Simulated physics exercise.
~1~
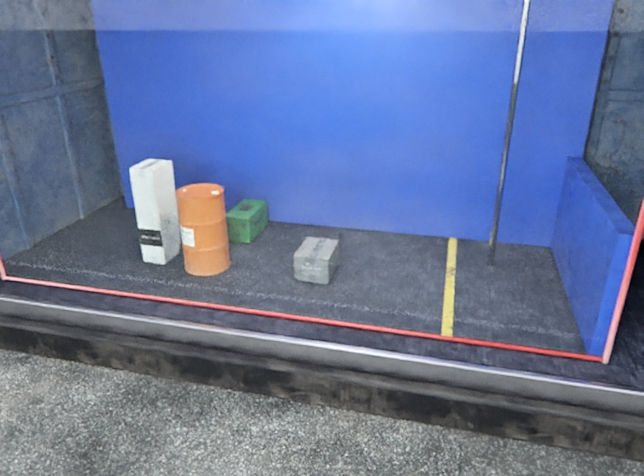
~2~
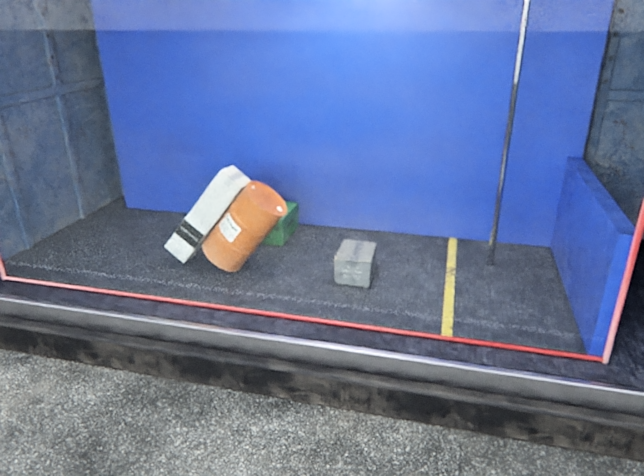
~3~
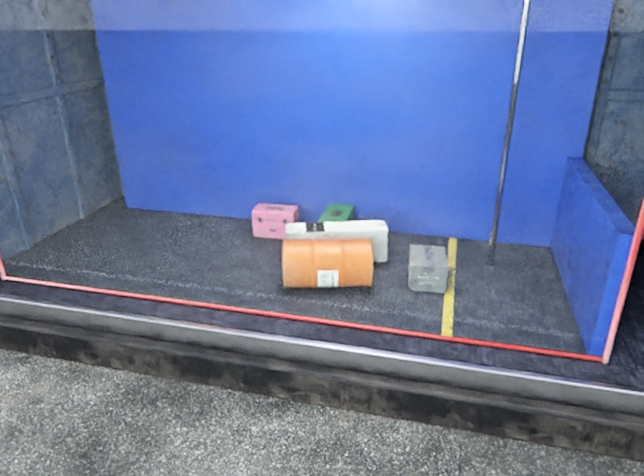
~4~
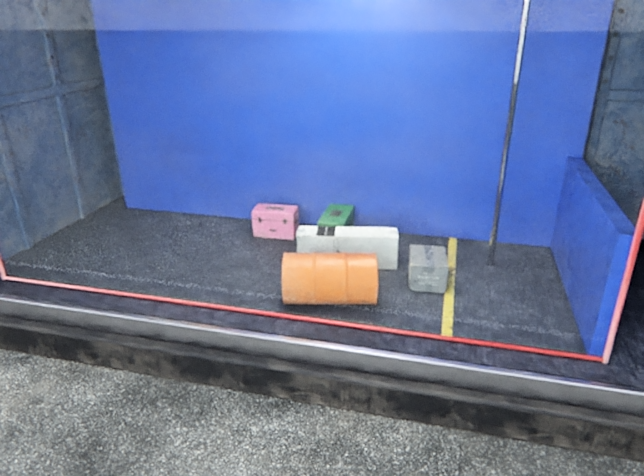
An orange drum, a tall white box, a green toolbox and a grey carton stand on the dark floor of a blue-walled van bay, seen from outside and slightly above by a still camera, with a yellow line and a pole toward the right. The white box and the drum tip over to the right as the carton slides the same way. Both end up on their sides farther right, the green toolbox shifts right too, and a pink toolbox comes into view behind. The drum rolls slightly nearer, and everything rests short of the line, the carton closest.
